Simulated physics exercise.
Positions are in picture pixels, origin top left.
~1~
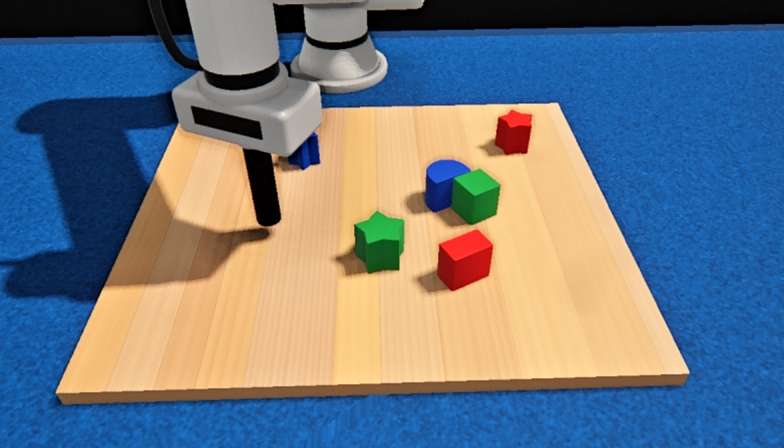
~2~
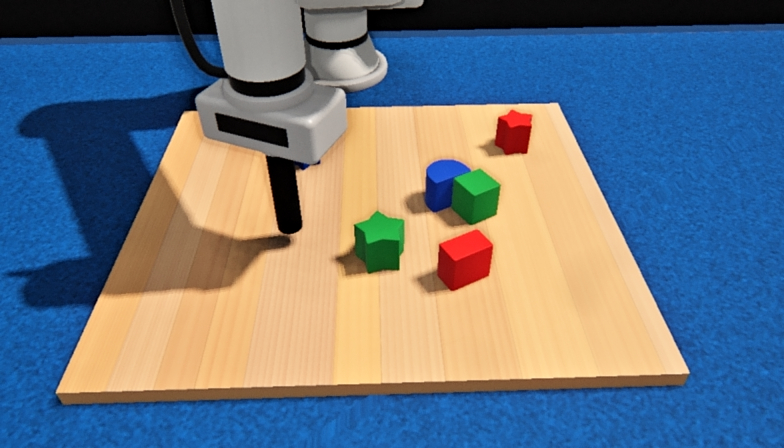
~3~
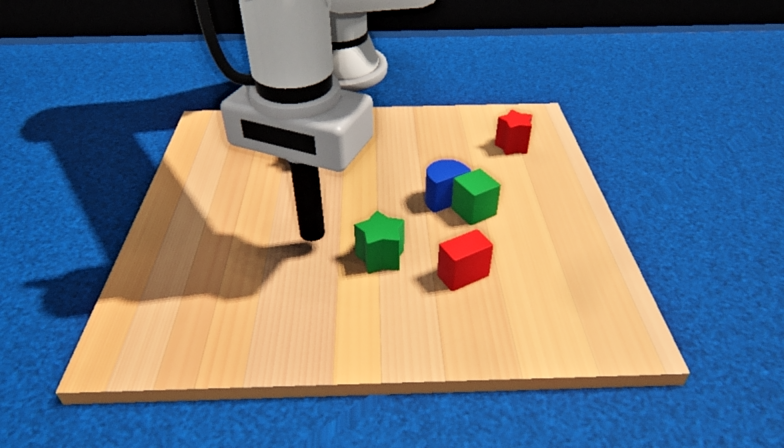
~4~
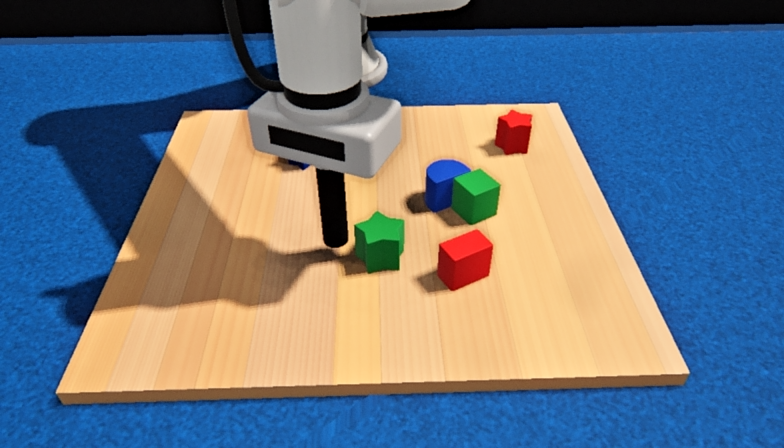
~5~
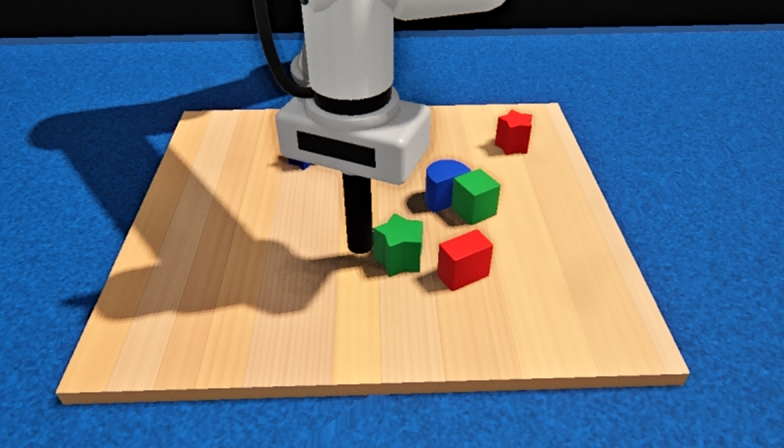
A robot arm with a black rod moved right across a wooden board scattered with red, green and blue blocks, then nudged the green star slightly right, toward a red block that stayed still.
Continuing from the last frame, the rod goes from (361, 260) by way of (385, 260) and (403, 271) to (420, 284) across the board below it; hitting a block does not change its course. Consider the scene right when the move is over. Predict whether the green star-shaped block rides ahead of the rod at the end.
Shed along the way.
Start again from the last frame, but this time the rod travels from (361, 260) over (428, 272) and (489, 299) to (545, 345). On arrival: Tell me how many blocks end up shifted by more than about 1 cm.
My count: 2.
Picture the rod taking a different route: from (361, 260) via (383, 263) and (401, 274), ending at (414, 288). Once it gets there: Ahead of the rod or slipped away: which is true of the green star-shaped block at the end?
I predict the rod has moved past it.
What follows on the original path. Halfway along, rod at (396, 251); green star-shaped block at (427, 229), turned 20° clockwise.
At the end, rod at (420, 271); green star-shaped block at (437, 232), turned 15° anticlockwise; red oblong block at (474, 247), turned 15° anticlockwise.
